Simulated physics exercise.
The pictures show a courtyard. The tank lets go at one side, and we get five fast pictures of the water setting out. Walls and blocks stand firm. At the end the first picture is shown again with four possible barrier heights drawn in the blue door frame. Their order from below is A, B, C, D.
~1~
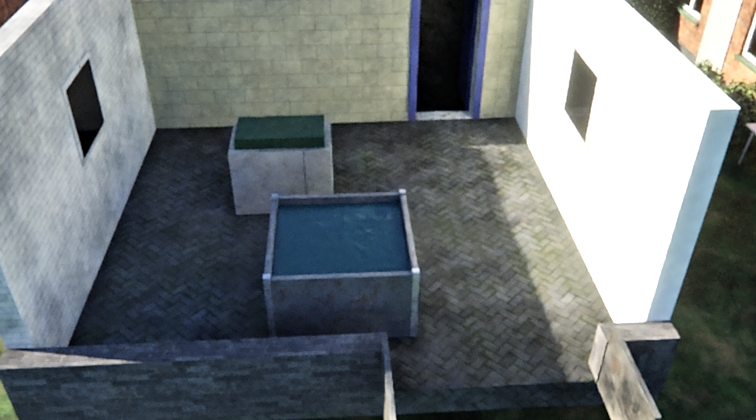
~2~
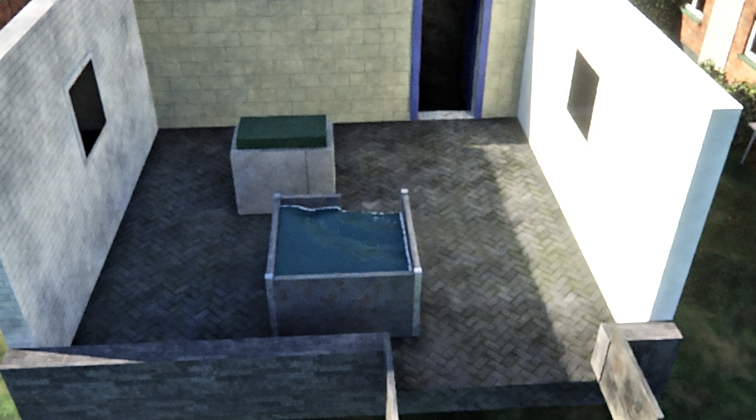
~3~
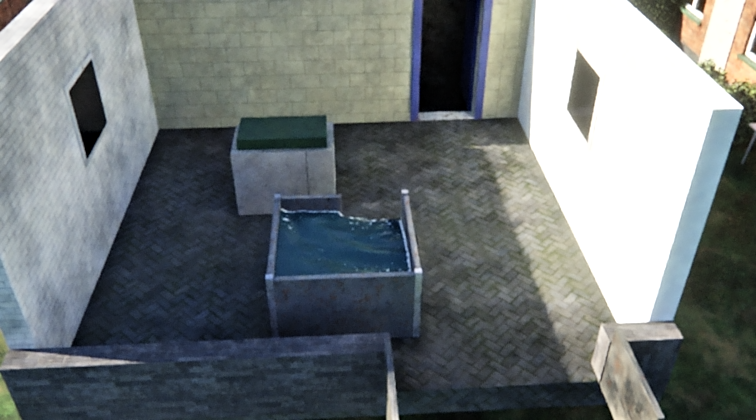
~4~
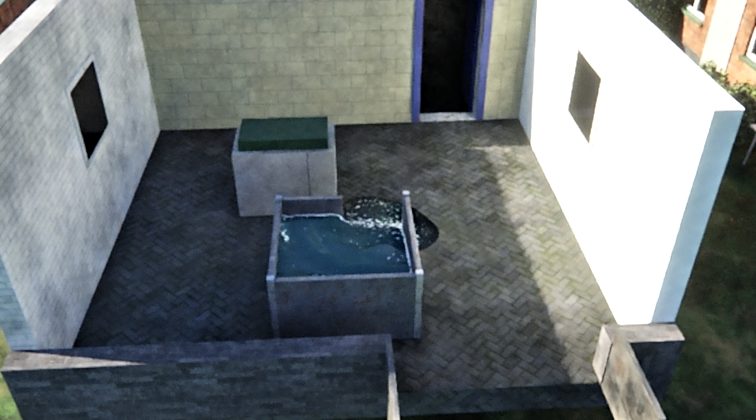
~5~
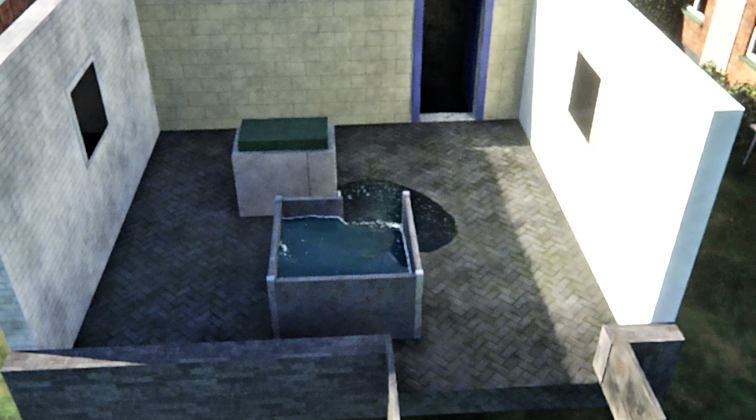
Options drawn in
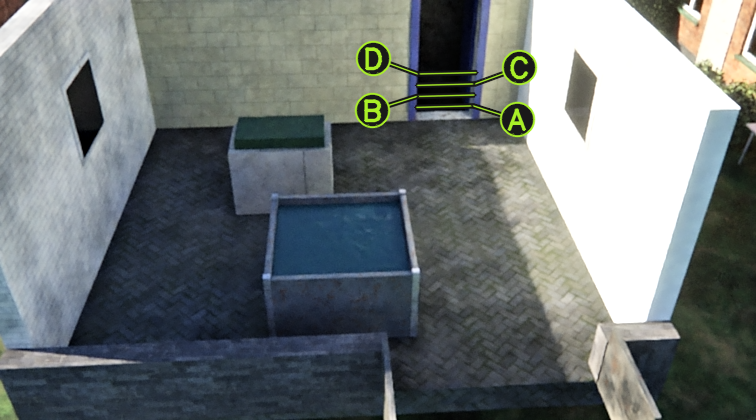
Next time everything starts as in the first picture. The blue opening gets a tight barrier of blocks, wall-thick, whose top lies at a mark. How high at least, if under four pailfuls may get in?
Use height A.
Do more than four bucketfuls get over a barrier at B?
No.
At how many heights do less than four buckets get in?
All of the four.
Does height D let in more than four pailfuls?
No, not at all.
In lime, A at (444, 106); B at (445, 95); C at (446, 84); D at (447, 73); from the bottom up A, B, C, D.
With A, a splash gets over, under a bucket.
With B, nothing gets over.
With C, nothing gets over.
With D, nothing gets over.
